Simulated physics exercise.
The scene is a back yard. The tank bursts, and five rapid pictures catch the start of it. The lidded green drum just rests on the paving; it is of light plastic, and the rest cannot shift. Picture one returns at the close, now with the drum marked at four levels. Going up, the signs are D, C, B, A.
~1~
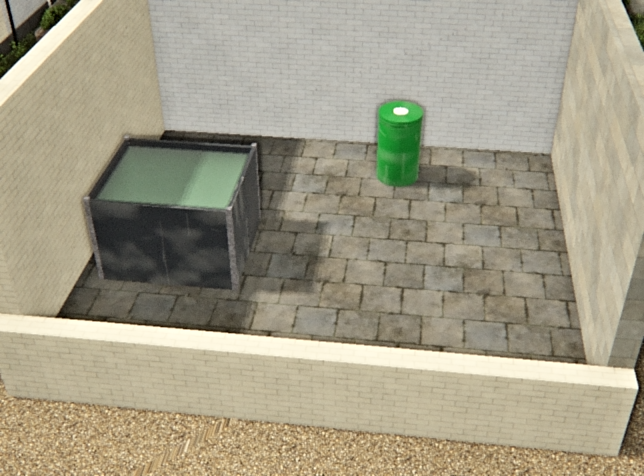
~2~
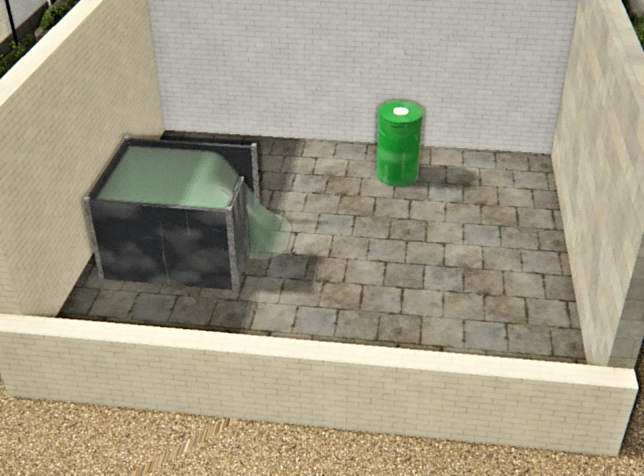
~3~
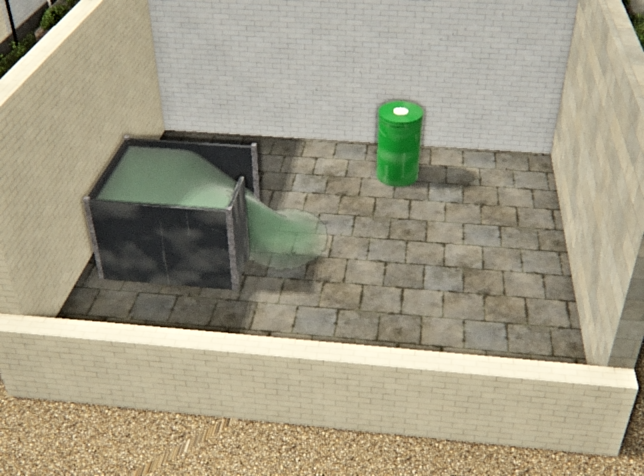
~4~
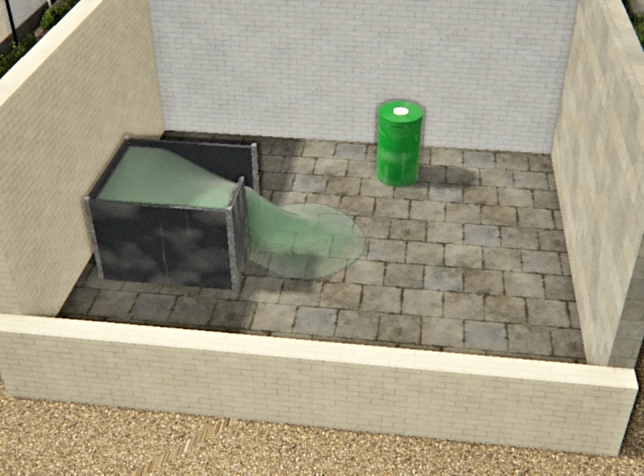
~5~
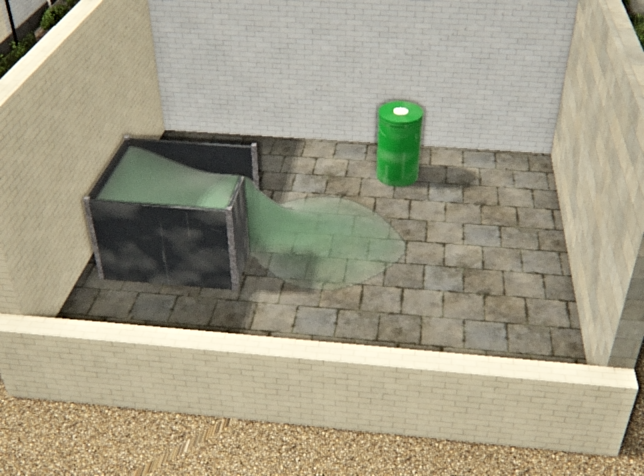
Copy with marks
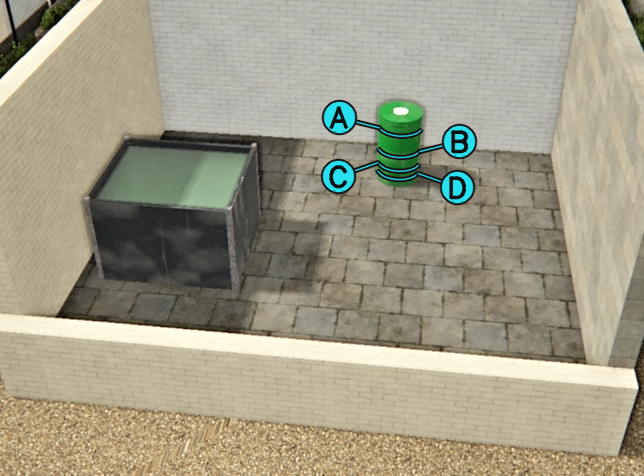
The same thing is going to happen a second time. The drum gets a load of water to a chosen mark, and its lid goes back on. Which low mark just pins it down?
The answer is line C.
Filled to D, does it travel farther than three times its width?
No, less.
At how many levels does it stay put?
Three of them.
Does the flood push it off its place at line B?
No.
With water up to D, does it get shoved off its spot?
Yes.
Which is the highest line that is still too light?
That is line D.
On the marked copy, A at (399, 136); B at (398, 157); C at (397, 171); D at (396, 179); from the bottom up D, C, B, A.
With A, it does not move.
With B, it does not move.
With C, it shifts by a finger or two and stays.
With D, it is pushed about twice its own width away.
